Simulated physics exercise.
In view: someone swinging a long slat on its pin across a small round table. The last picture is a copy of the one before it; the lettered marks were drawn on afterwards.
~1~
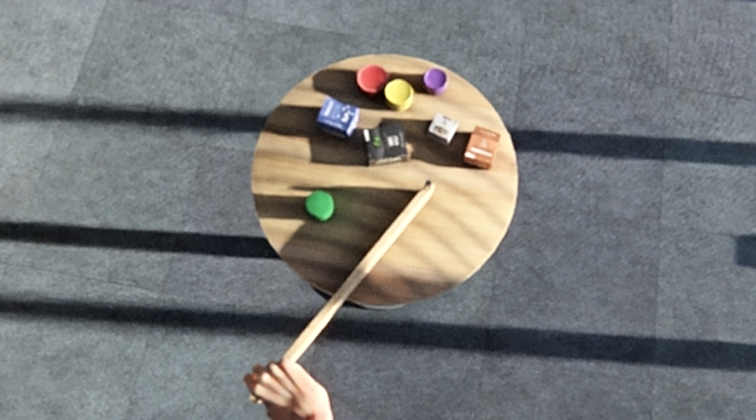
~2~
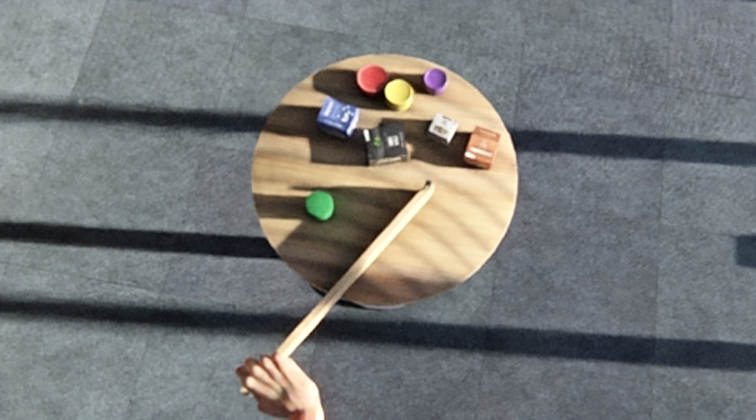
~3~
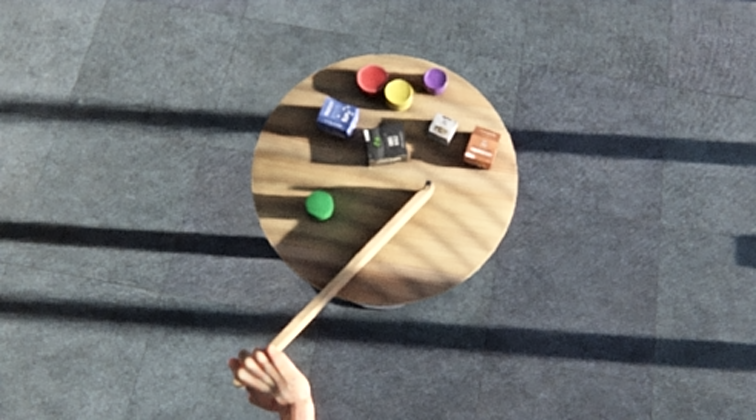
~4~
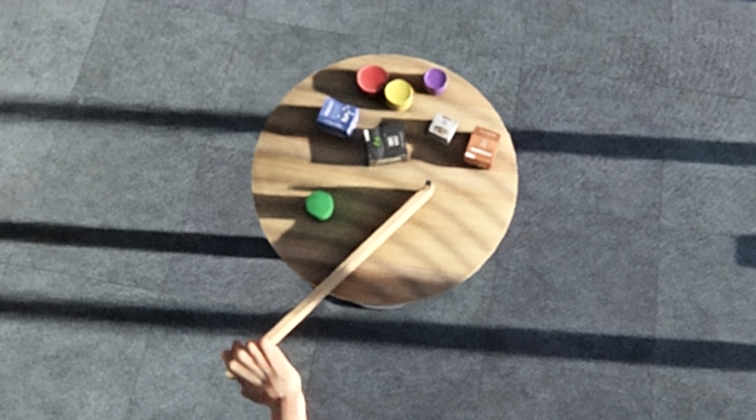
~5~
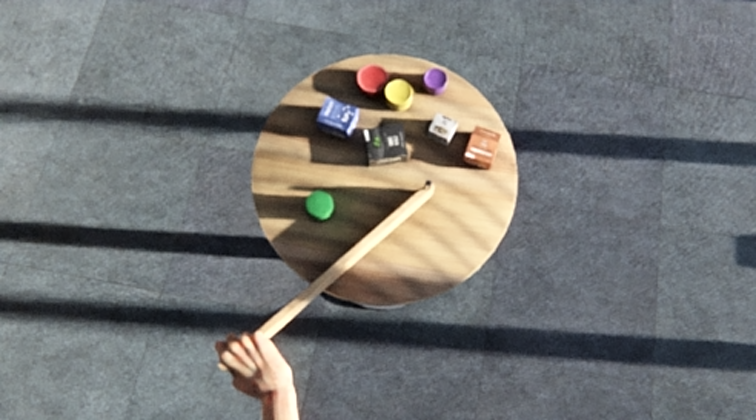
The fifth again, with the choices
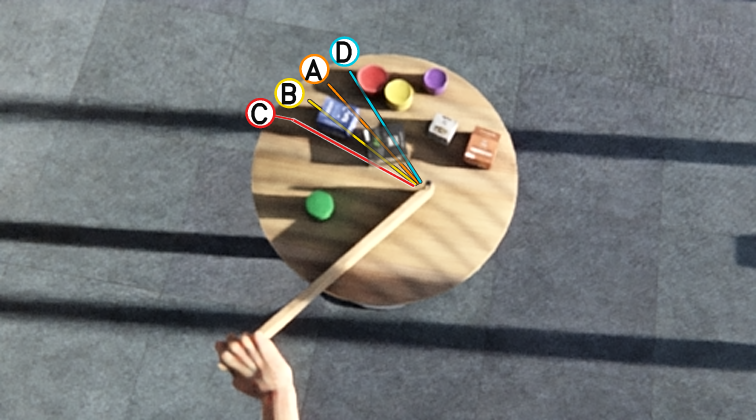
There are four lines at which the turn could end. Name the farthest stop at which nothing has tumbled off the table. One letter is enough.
Up to line A.
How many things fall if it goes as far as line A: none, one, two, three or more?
The count is none.
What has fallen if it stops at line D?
It is the red jar.
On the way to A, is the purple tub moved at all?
No.
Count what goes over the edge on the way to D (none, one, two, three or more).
In all, one.
On the copy, A at (372, 132); B at (361, 141); C at (352, 152); D at (384, 125).
On A. First, arm (340, 201); green pot (317, 193); purple tub (435, 82).
Then, arm (348, 154); blue box (341, 113); green pot (325, 133).
Finally, arm (371, 126); red jar (395, 59); blue box (372, 75); nothing has fallen.
By contrast, B is safe but short; C is safe but short; D drops the red jar.
